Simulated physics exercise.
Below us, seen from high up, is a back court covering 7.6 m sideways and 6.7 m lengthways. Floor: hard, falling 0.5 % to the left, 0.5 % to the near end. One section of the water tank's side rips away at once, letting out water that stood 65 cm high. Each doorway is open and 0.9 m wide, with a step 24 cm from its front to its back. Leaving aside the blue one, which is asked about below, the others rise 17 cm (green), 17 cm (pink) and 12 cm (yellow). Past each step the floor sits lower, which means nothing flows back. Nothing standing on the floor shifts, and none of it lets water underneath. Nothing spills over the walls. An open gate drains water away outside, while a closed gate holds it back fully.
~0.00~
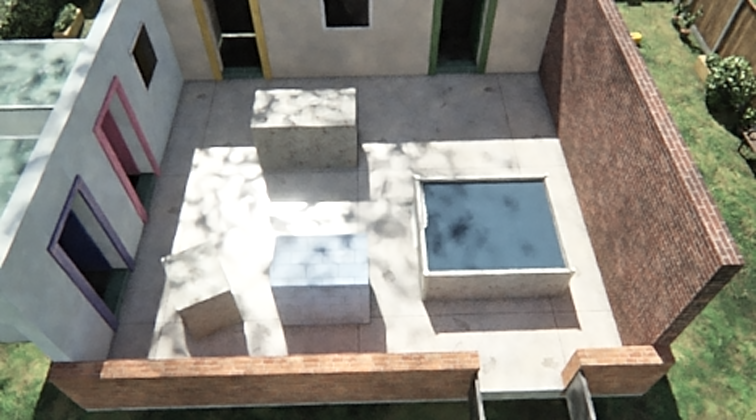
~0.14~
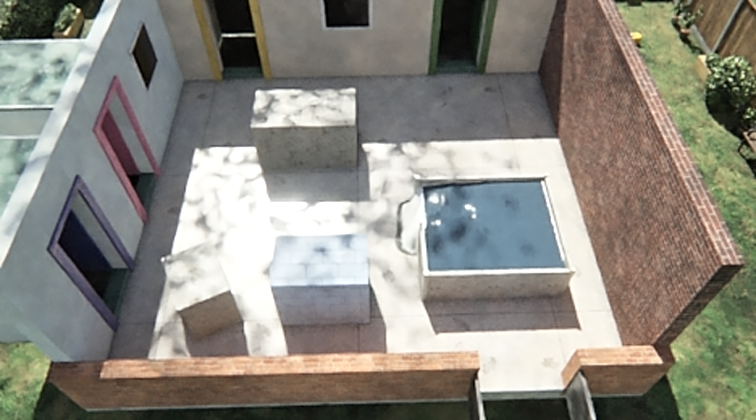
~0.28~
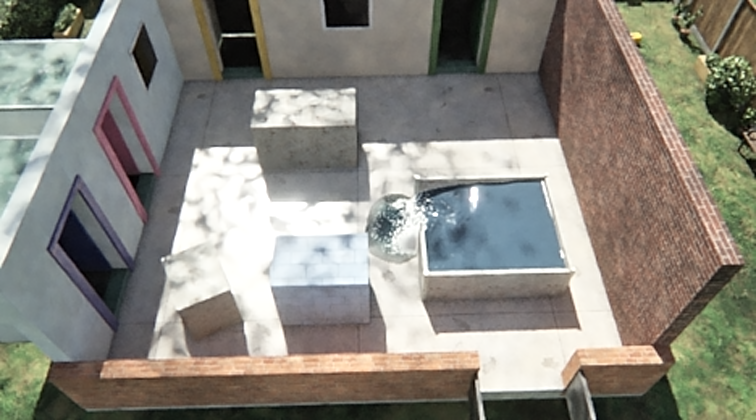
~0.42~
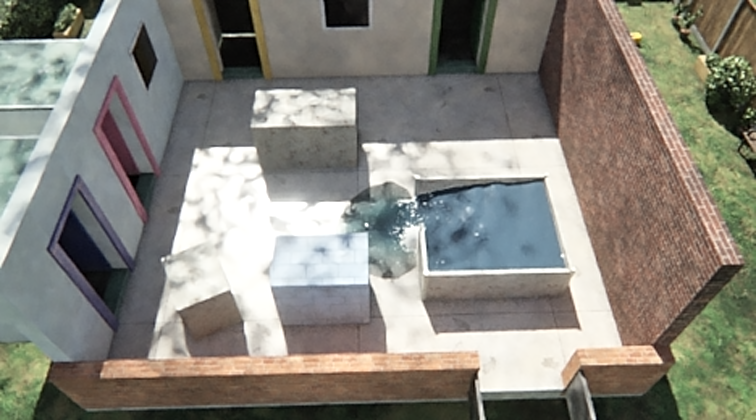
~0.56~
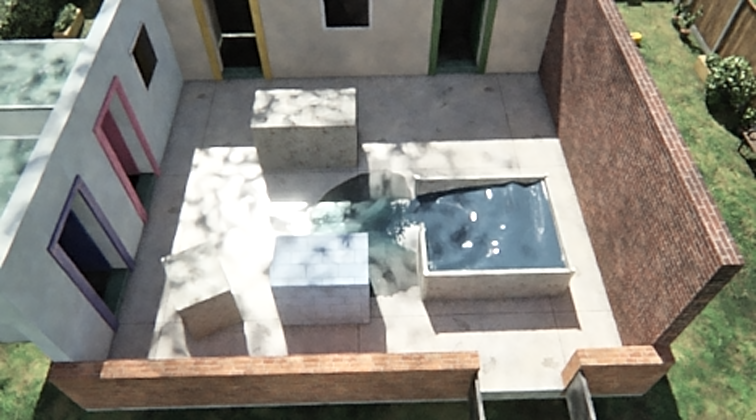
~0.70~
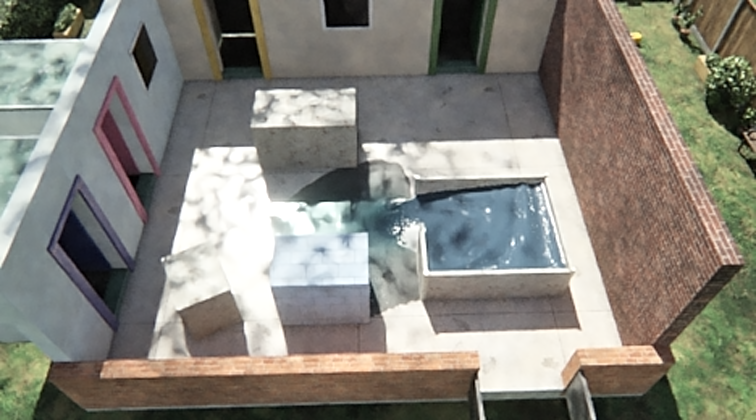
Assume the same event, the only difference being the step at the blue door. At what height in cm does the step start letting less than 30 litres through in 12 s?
At about 11.5 cm.
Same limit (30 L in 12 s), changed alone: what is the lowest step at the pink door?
The pink one would have to be about 23 cm high.
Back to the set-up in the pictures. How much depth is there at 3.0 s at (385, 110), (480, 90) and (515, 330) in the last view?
1, 0 and 0 cm, respectively.
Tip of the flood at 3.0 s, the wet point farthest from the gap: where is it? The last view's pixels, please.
Lab note: Front tip approx. (185, 81).
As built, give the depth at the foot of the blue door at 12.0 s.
You'd measure close to 8.0 cm there.
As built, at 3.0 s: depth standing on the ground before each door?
Depths in cm: Blue 13, green 0, pink 29, yellow 0.
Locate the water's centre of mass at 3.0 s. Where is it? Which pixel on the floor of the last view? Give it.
The water is centred near (354, 229).
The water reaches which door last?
It's the green door.
After 1.4 s water covers 25 % of the floor, deepest (34 cm) near (405, 224); it has not reached the blue door.
After 3.0 s water covers 40 % of the floor, deepest (31 cm) near (152, 199); 13 cm at the blue door, 1 litre in over its 14 cm step.
After 12.0 s water covers 100 % of the floor, deepest (10 cm) near (100, 385); 8 cm at the blue door, 11 litres in over its 14 cm step.
At the blue door as built, the water arrived by 1.9 s and peaked near 15 cm at 5.4 s.
Run again over the same 12 s with other heights there, 52 litres in over 10 cm, 14 litres over 13.5 cm. The limit of 30 litres is kept from about 11.5 cm up.
